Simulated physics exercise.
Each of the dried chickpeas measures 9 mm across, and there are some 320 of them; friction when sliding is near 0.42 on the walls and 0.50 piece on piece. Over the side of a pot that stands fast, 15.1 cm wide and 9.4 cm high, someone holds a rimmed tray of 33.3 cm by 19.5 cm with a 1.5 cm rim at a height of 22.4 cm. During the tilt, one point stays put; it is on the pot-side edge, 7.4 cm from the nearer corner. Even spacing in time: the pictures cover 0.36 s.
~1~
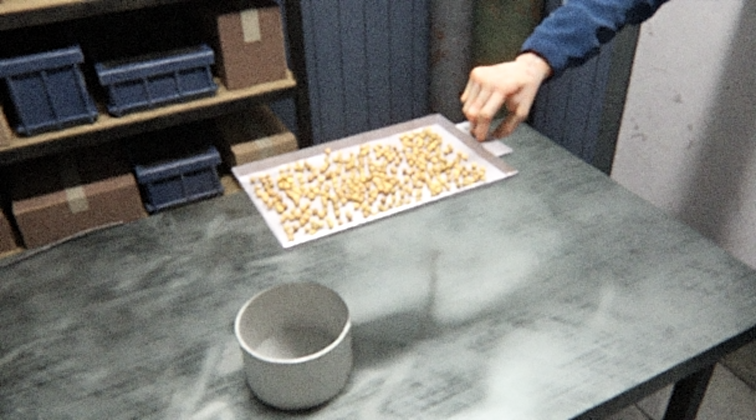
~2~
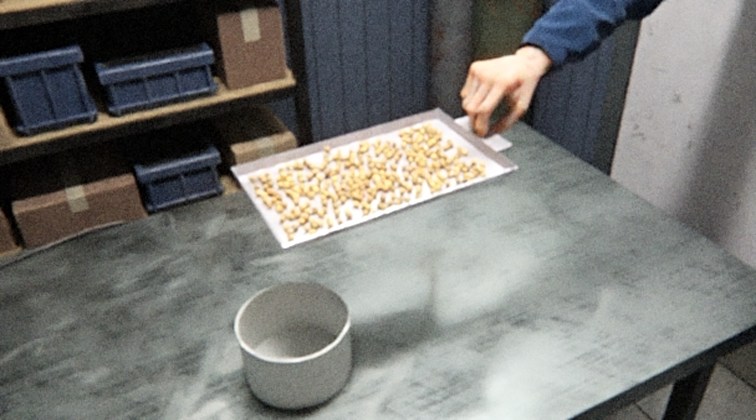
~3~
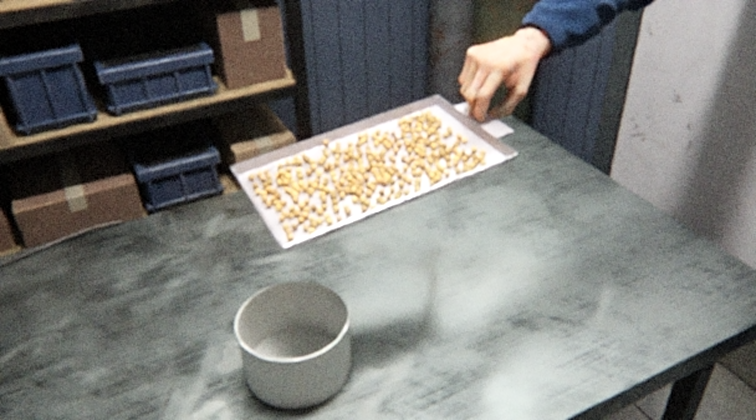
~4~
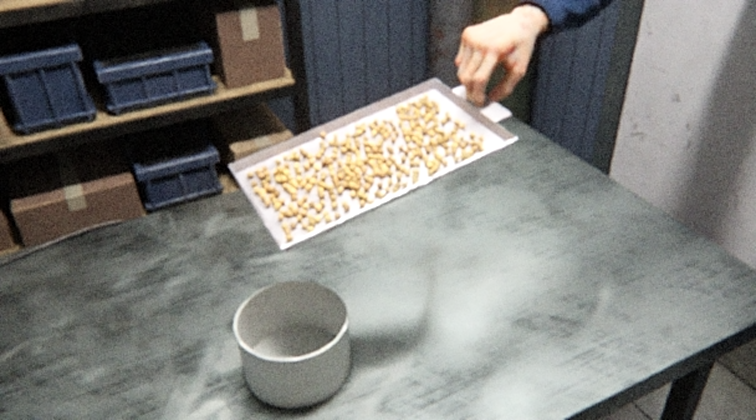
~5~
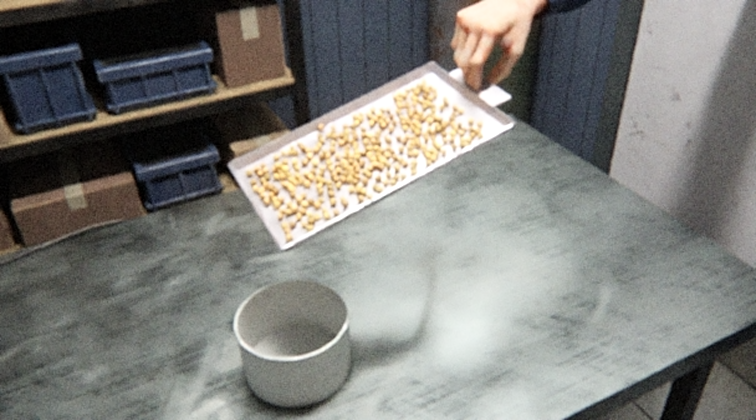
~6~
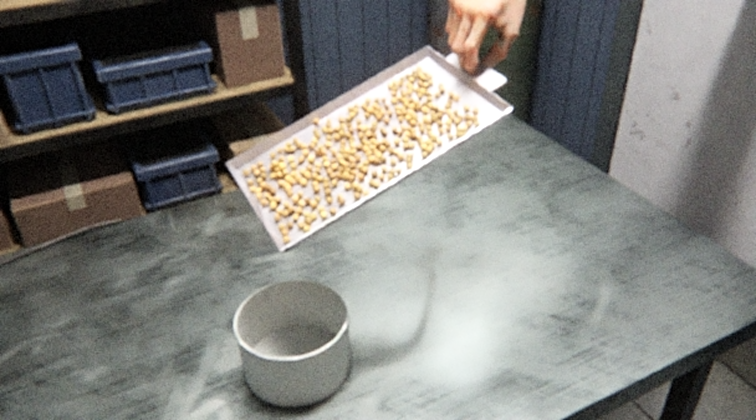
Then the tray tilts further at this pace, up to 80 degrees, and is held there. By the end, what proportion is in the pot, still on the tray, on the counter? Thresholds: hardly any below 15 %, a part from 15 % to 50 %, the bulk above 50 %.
One by one: Pot: My guess is the majority of the pieces; left on the tray: My guess is a mere handful of the pieces; counter: My guess is a sizable share of the pieces.
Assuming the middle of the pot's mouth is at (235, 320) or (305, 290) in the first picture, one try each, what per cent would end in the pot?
Around 70 per cent, then around 10 per cent.
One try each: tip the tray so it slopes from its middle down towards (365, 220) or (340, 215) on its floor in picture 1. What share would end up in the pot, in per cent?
I'd put it at about 70 per cent for the first tilt and about 90 per cent for the second.
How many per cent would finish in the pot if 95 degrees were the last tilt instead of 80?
I'd say close to 65 percent.
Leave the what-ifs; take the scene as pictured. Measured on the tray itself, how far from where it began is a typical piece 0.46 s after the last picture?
It has moved some 12 cm from its start.
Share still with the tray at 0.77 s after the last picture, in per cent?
Estimate: About 65 percent.
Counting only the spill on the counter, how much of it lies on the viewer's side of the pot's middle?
Roughly 30 percent of the spill.
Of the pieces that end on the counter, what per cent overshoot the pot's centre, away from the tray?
About 100 per cent.
Then, 0.46 s after the last picture, tilt 48 degrees; the tray holds 100 %, the pot 0 %.
Then, 0.77 s after the last picture, tilt 68 degrees; the tray holds 65 %, the pot 15 %.
Then, 1.18 s after the last picture, tilt 80 degrees; the tray holds 10 %, the pot 50 %.
In the end, pot 65 %, tray 0 %, counter 35 %.
